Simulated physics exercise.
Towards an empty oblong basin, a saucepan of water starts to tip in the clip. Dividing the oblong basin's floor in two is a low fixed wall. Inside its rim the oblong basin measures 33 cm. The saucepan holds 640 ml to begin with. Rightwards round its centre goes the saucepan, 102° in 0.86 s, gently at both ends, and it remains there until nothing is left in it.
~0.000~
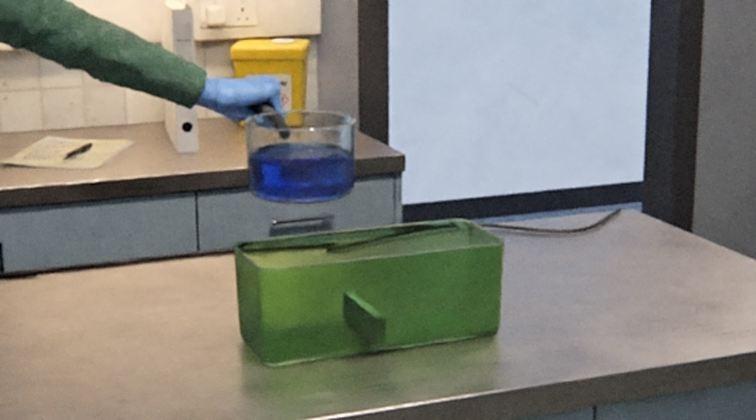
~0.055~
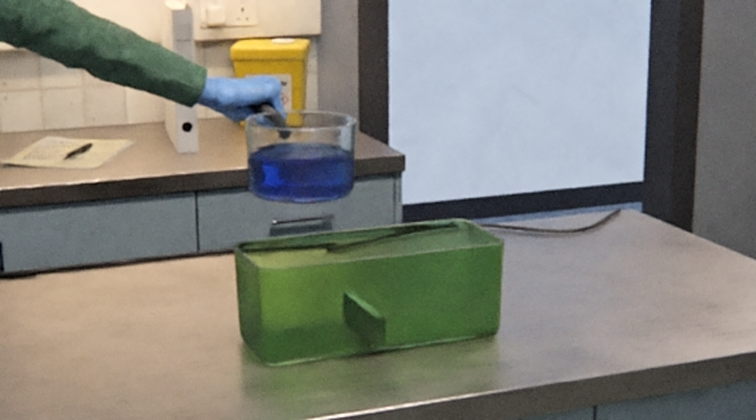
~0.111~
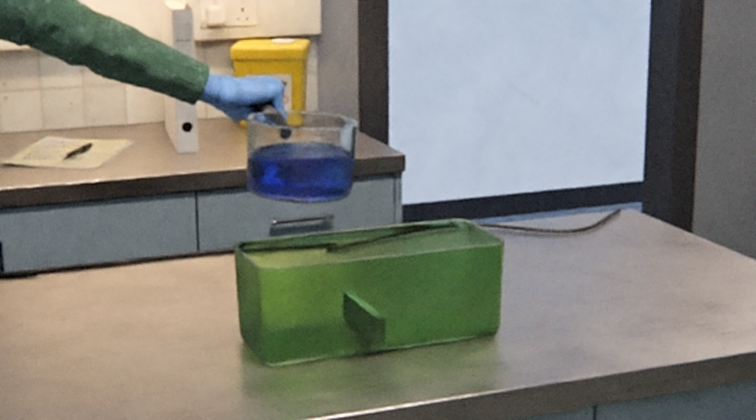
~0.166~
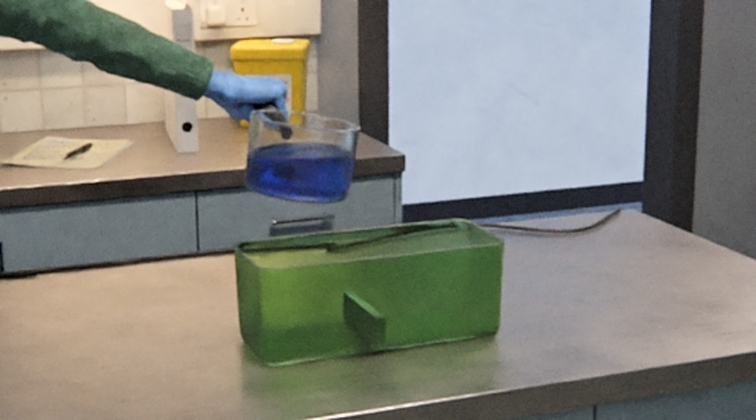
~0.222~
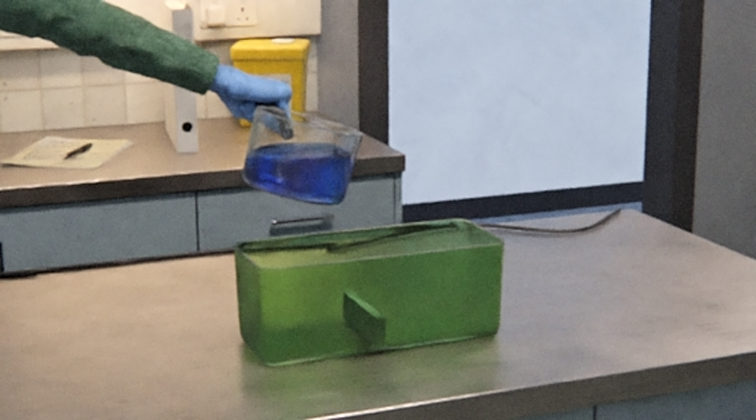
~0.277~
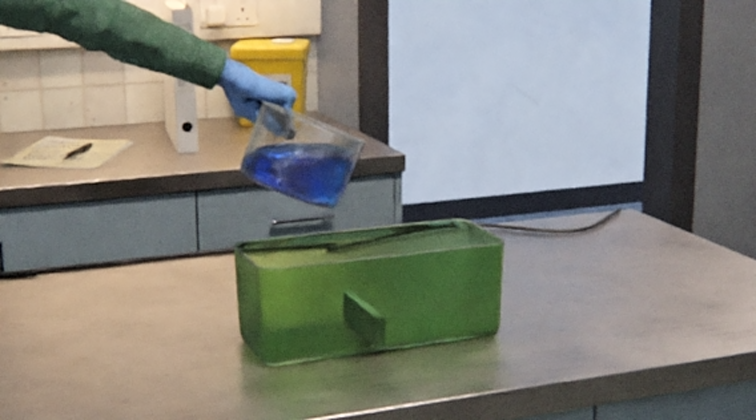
In a room with metal-topped counters, a blue-gloved hand held a clear pan of blue liquid above a green oblong basin, then slowly tilted it to the right.
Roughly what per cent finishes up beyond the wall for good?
Roughly 94 per cent.
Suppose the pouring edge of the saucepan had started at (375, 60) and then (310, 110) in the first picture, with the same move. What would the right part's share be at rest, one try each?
Some 90 and 35 per cent, in that order.
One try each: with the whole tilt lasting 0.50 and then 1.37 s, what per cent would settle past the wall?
90 per cent first, 95 per cent second.
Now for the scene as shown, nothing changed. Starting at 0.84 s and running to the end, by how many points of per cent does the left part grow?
Roughly 3 percent.
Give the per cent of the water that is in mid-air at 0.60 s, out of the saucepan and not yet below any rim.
It comes to about 28 percent.
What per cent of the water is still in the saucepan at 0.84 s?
18 %.
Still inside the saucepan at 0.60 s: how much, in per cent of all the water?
Around 66 percent.
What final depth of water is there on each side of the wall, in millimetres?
The left ends up at roughly 2 mm, with the right at roughly 28 mm.
By 0.60 s the tilt is 81° and 65 per cent is still to pour, 0 is left of the wall and 7 right of it.
By 0.84 s the tilt is 102° and 18 per cent is still to pour, 4 is left of the wall and 67 right of it.
By 1.09 s the tilt is 102° and 3 per cent is still to pour, 6 is left of the wall and 89 right of it.
By 1.36 s the tilt is 102° and 0 per cent is still to pour, 6 is left of the wall and 93 right of it.
At rest 6 per cent lies left of the wall, 94 right of it and 0 outside.
